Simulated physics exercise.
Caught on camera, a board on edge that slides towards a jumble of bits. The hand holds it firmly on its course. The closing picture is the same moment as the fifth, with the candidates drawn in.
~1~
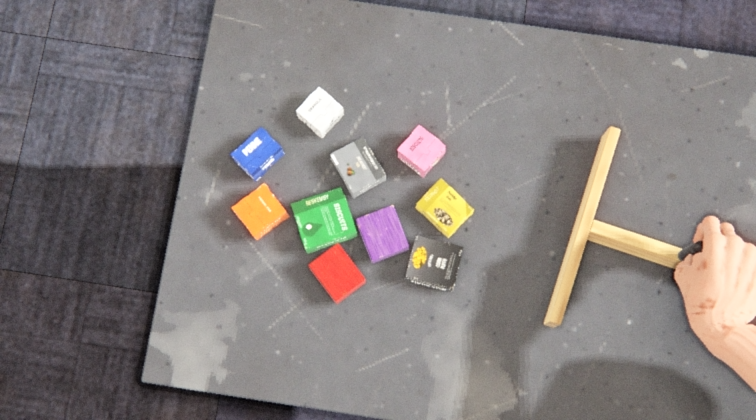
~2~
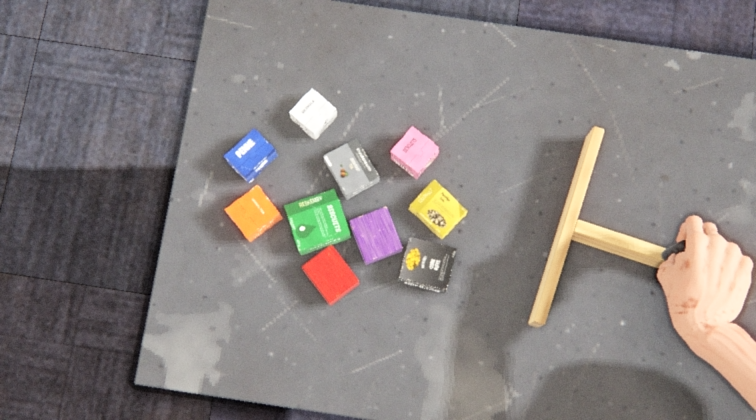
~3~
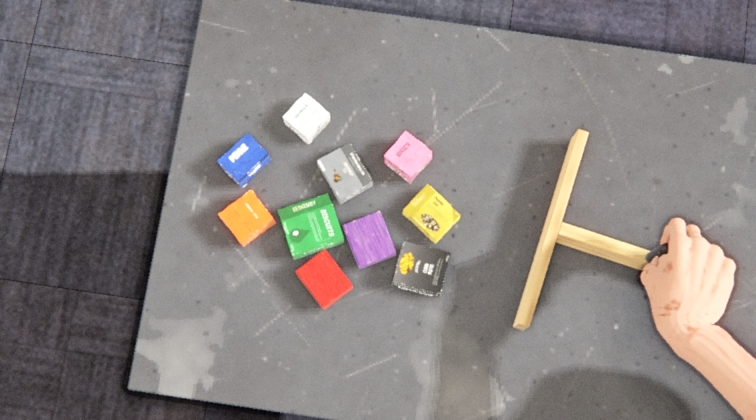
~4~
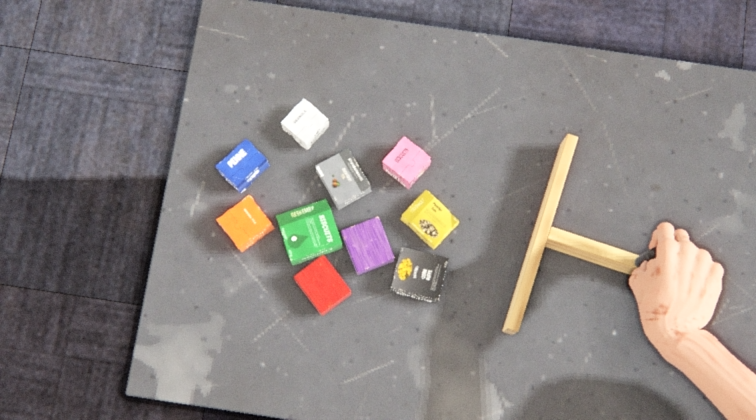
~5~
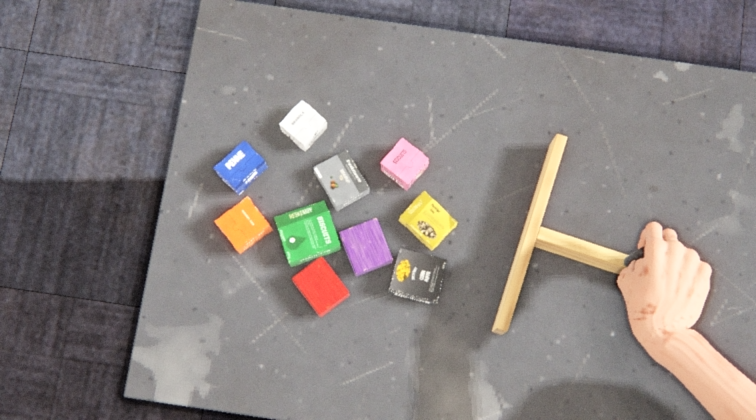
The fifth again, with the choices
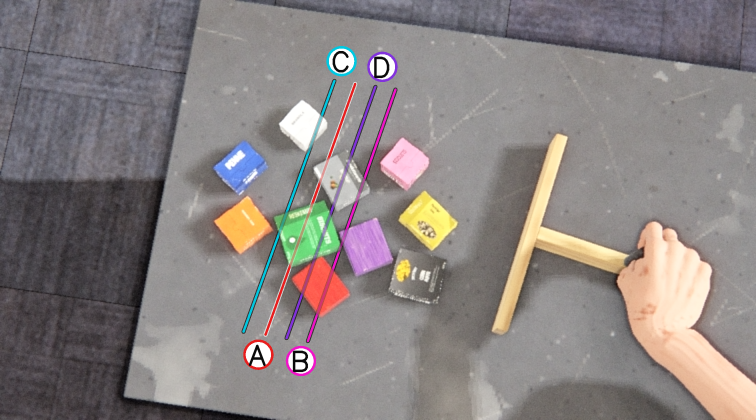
Hand sliding a wooden T-shaped tool slowly left across a dark scuffed board towards a cluster of small coloured blocks and packets.
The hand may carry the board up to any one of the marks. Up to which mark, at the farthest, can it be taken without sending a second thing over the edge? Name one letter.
At C, and not beyond.
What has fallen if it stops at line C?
It is the orange packet.
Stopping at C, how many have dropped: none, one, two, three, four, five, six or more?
In all, one.
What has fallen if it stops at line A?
The orange packet goes over.
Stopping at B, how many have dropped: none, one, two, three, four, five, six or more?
In all, none.
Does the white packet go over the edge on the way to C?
By then, no.
On the marked copy, A at (311, 206); B at (353, 212); C at (290, 203); D at (332, 209).
With C. Early on, board (446, 218); green packet (303, 233); black packet (396, 272).
Further on, board (359, 206); orange packet (184, 207); blue packet (235, 161).
At the end, board (292, 196); orange packet over the edge; green packet (166, 198); one fallen.
As for the rest, A is within the limit but short; B is within the limit but short; D is within the limit but short.
